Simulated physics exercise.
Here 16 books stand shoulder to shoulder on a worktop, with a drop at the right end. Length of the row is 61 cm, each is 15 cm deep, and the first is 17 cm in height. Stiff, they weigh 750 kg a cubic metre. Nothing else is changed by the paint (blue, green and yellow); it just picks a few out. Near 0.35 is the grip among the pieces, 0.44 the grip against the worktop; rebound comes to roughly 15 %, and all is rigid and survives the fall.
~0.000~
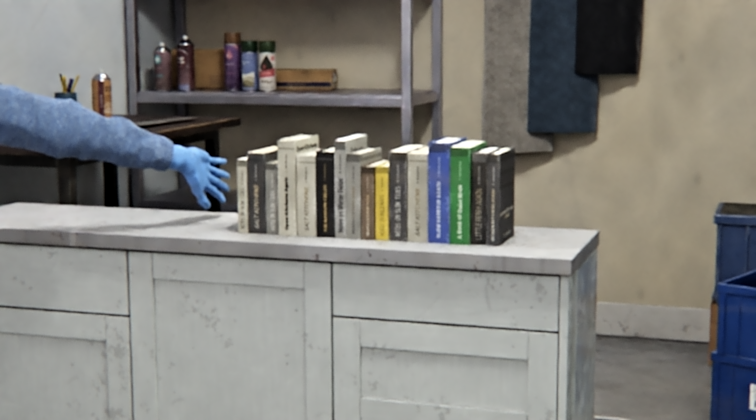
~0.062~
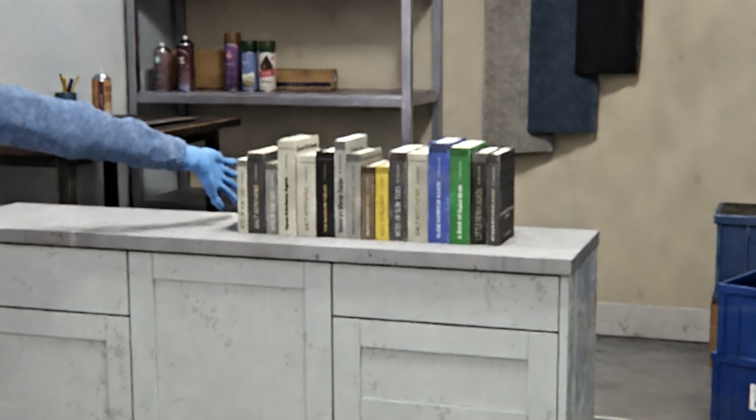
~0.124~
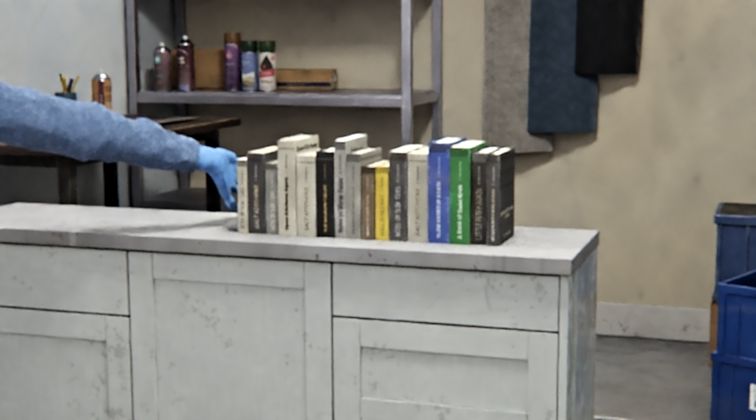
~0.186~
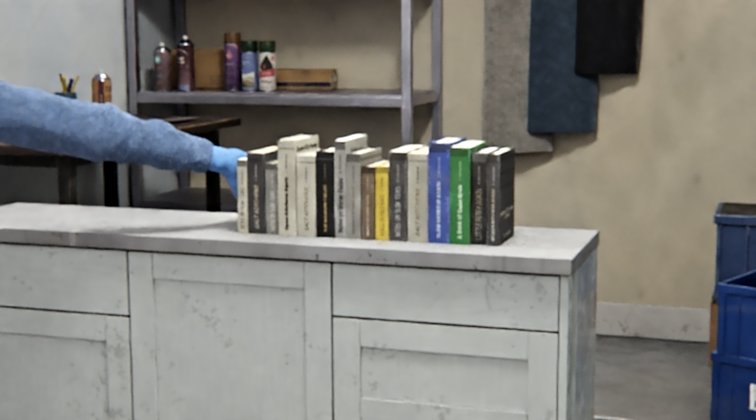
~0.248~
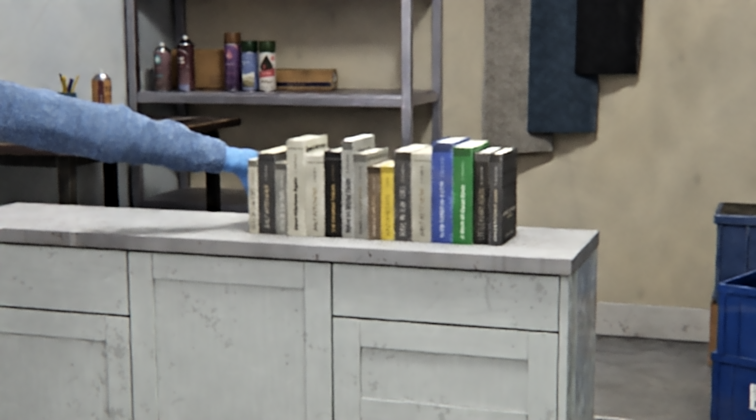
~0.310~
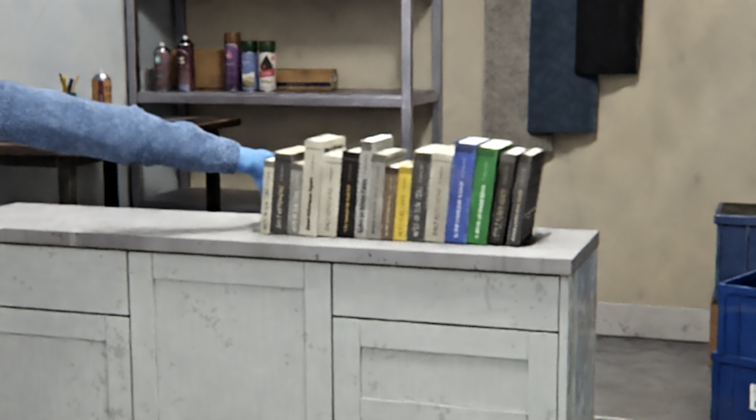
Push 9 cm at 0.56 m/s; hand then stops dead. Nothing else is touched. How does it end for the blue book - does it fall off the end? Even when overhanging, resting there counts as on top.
The blue book stays in position.
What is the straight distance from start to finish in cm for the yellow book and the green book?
Well, the yellow finishes about 10 cm from where it began, while the green finishes about 20 cm from its start.
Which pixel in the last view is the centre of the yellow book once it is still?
I'd point at about (440, 201).
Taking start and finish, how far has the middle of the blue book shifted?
About 20 cm.
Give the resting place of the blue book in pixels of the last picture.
Somewhere close to (535, 204), I'd say.
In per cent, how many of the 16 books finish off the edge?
About 5 per cent.
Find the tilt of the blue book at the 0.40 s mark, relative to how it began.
Roughly 15°.
By 0.37 s, none of the 16 books off the edge, 16 disturbed; blue book tilted 10°; green book tilted 12°.
By 0.40 s, none of the 16 books off the edge, 16 disturbed; blue book tilted 15°; green book tilted 16°.
By 0.58 s, none of the 16 books off the edge, 16 disturbed; blue book tilted 39°; green book tilted 40°.
By 0.90 s, 1 of the 16 books off the edge; blue book tilted 63°; green book tilted 63°.
When it is over (1.2 s), 1 of the 16 books off the edge; blue book tilted 64°; green book tilted 64°; yellow book tilted 23°. In pixels of the last frame, middles, blue book near (535, 204), green book near (565, 214).
